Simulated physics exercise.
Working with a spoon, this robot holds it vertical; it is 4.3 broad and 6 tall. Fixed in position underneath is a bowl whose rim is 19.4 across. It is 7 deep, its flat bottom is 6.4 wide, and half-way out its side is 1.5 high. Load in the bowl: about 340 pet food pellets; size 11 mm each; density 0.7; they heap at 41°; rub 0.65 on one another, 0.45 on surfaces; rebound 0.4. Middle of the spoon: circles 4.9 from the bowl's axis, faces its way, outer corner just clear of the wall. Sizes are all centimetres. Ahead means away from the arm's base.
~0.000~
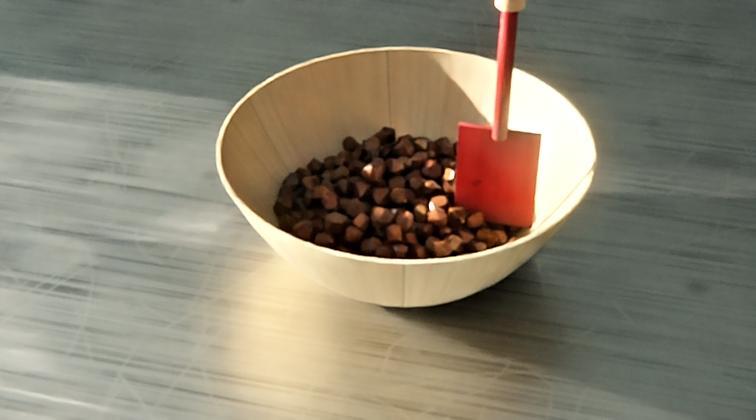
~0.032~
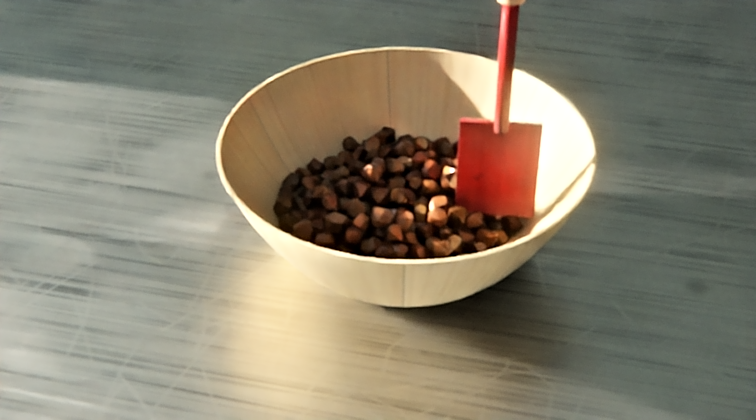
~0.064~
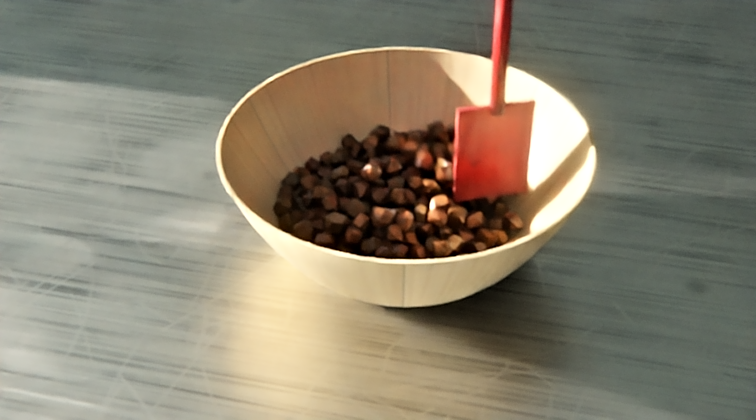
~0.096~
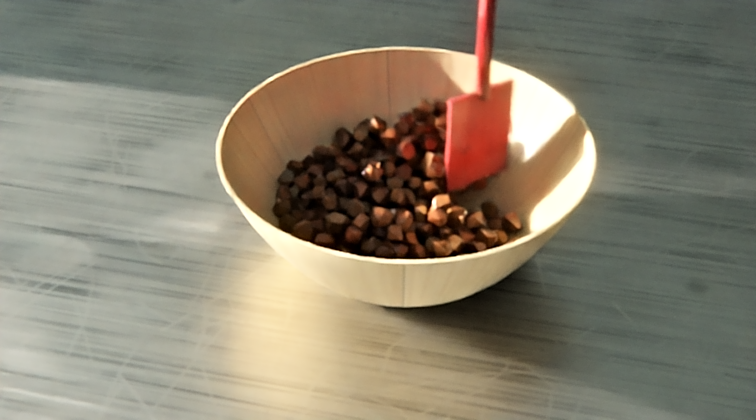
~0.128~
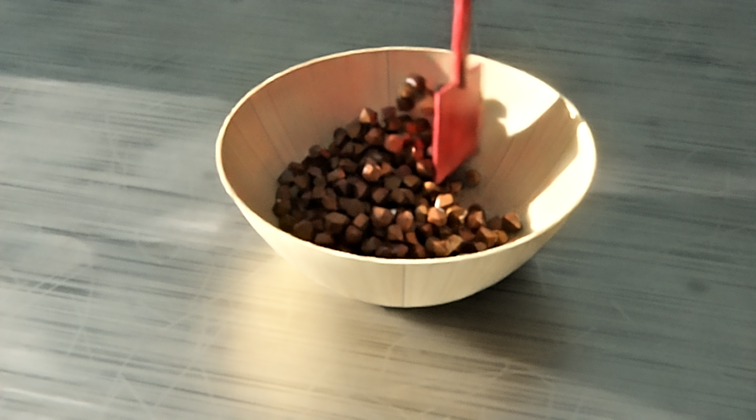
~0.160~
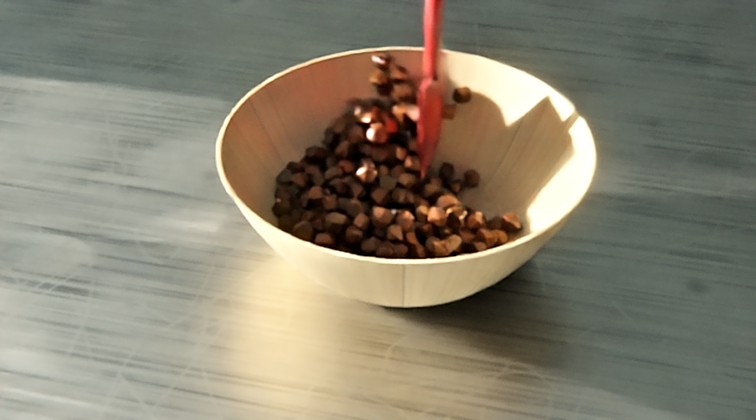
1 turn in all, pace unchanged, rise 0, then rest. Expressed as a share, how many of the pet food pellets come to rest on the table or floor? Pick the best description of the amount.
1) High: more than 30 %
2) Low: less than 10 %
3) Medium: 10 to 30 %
Low: Less than 10 %.
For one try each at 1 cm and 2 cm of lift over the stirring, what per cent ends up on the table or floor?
Some 5 and some 0 per cent.
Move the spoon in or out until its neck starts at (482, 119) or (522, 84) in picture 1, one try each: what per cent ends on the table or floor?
Around 0 per cent on the first try, around 0 per cent on the second.
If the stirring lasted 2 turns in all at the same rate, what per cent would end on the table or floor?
Roughly 15 per cent would end up there.
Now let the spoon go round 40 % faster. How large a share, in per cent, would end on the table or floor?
In that case it comes to around 15 percent.
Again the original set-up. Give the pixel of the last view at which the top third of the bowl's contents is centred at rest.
Around (483, 164).
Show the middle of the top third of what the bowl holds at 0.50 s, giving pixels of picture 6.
Around (472, 231).
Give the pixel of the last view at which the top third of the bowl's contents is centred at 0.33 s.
The upper third is centred close to (296, 192).
After 0.33 s, 190° round, highest piece 9 above the table; 336 in the bowl, 1 on the table or floor, 1 in flight or on the tool.
After 0.50 s, 295° round, highest piece 11 above the table; 326 in the bowl, 7 on the table or floor, 5 in flight or on the tool.
After 0.79 s, 0° round, highest piece 7 above the table; 322 in the bowl, 16 on the table or floor.
After 1.49 s, 0° round, highest piece 7 above the table; 322 in the bowl, 16 on the table or floor.
In the end, 322 in the bowl, 16 on the table or floor. That is 5 % on the table or floor.
